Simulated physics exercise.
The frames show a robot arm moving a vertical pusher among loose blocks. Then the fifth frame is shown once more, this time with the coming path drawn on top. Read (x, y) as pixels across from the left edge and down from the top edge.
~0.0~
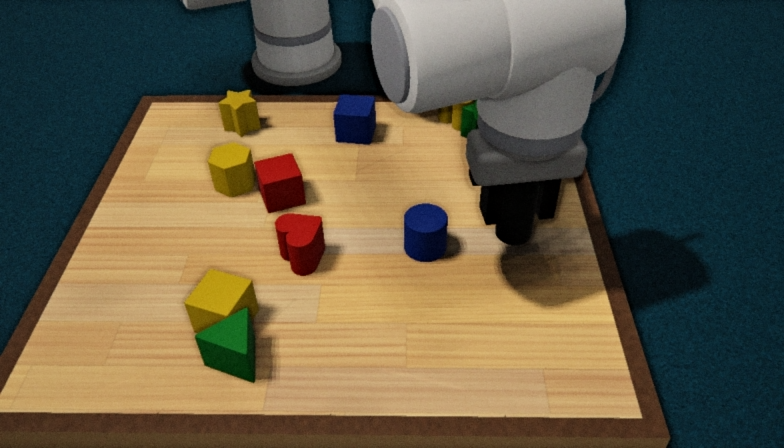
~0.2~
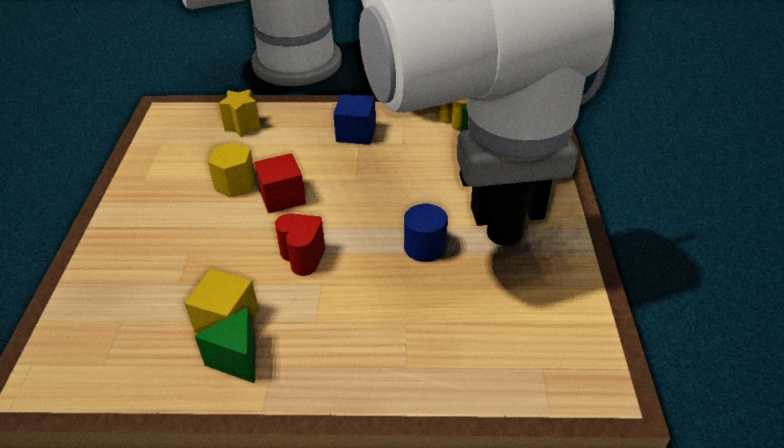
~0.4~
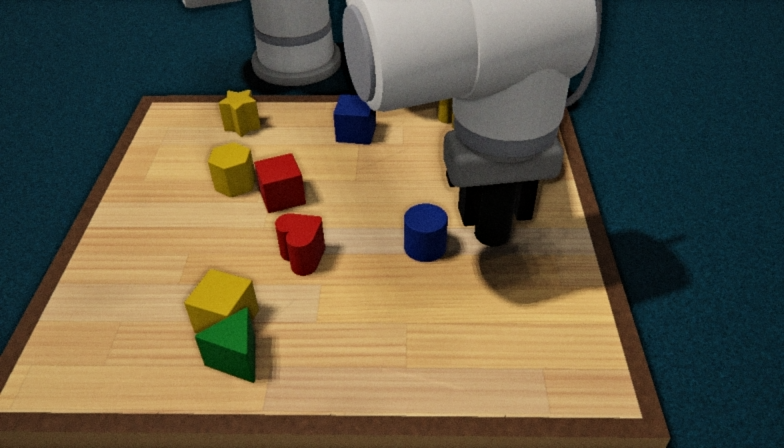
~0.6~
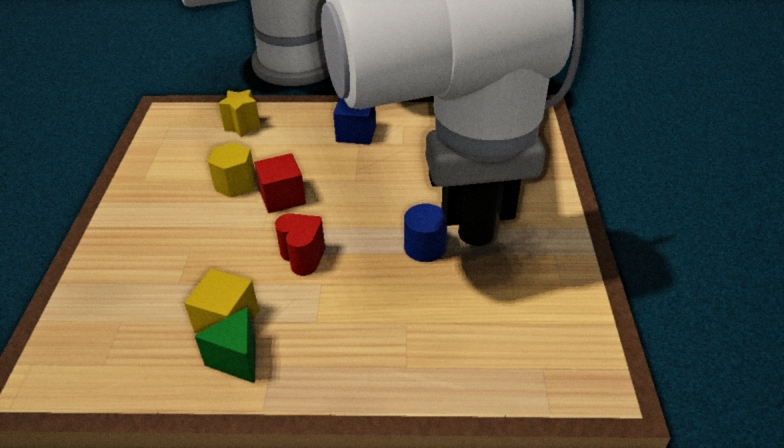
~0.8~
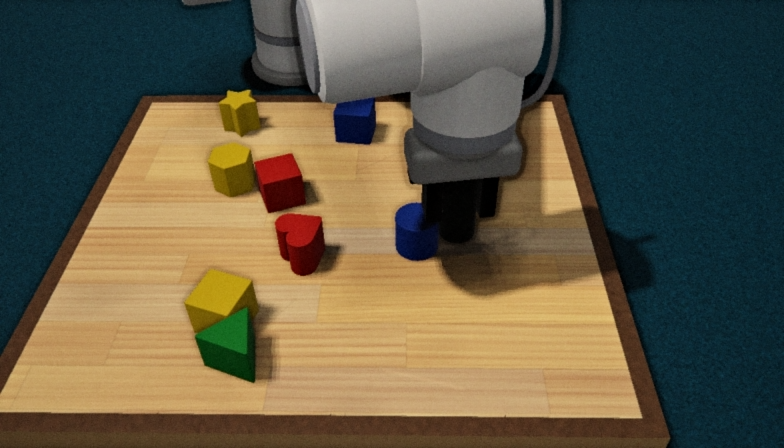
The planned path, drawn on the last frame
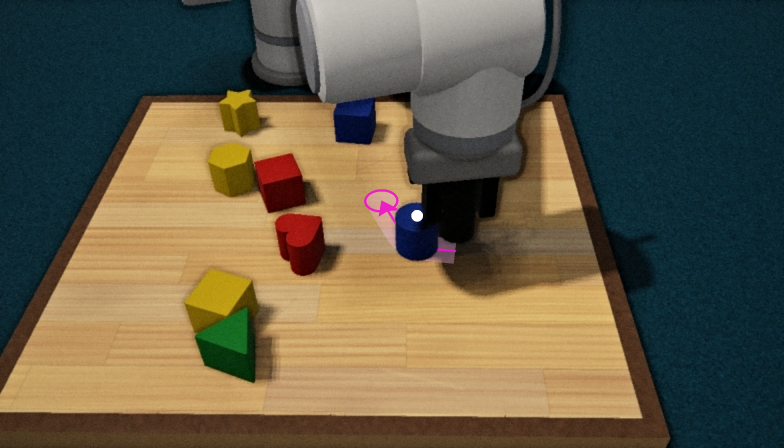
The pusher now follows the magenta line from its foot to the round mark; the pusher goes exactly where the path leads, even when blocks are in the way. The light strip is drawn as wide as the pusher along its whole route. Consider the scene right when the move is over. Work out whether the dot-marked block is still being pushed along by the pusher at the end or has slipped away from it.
My guess is it ends up beside or behind the pusher.
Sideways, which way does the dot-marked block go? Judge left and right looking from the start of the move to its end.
So, looking from the first point of the path to the last, the dot-marked block moves leftwards.
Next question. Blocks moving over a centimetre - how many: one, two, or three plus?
The number will come to 1.
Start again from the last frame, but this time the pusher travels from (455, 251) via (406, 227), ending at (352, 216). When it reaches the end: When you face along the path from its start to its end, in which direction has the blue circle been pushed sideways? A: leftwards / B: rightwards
That would be A.
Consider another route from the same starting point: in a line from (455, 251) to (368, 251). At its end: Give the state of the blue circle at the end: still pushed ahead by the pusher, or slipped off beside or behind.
In front, still.
Drawn move, from (455, 251) through (416, 245) and (396, 223) to (381, 201); the dot is on the blue circle.
On the path given first. One third of the way, pusher (416, 226); blue circle (377, 210).
Two thirds of the way, pusher (396, 204); blue circle (358, 201).
At the end, pusher (381, 182); red heart still; blue circle (356, 199).
